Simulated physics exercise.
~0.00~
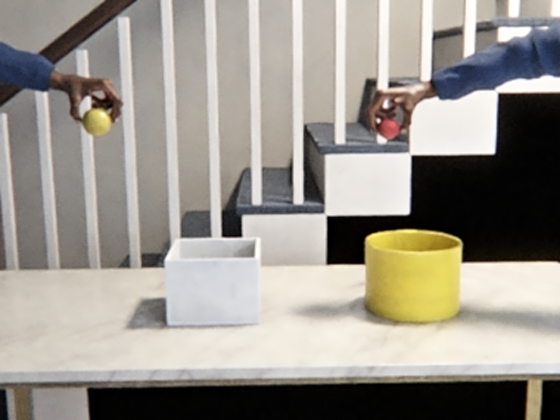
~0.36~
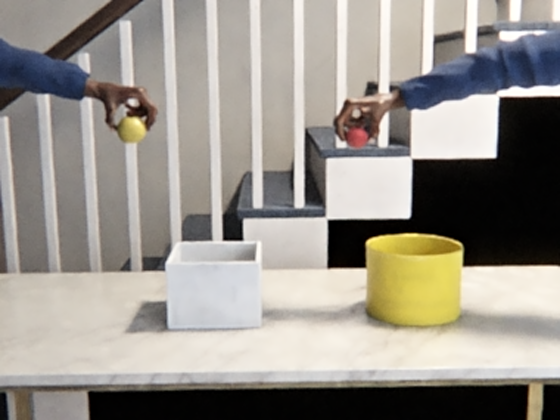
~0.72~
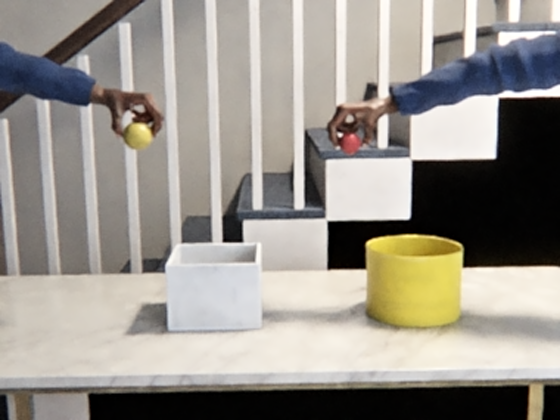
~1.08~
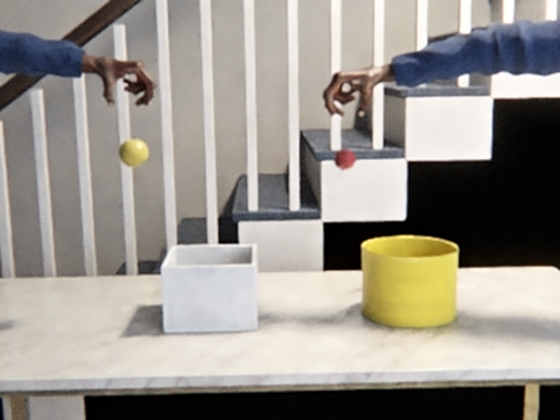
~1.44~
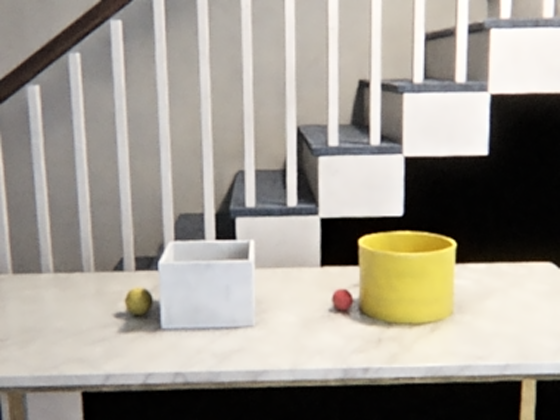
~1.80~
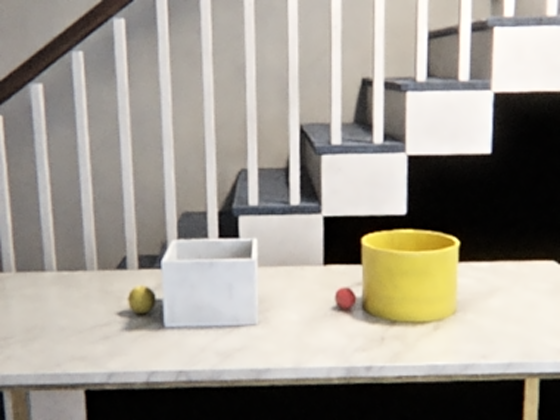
Two dark-skinned hands in blue sleeves reach in from opposite sides, the left one holding a small yellow fruit and the right one a small red fruit. Below them, a white square container sits left of a round yellow pot on a pale marble table, seen from the front with a checkered staircase and white railings behind. The hands shift inward, then open and release both fruits. The fruits drop, missing the containers, and the hands leave view. The yellow one rests left of the white container, and the red one rests between the two containers, beside the pot.
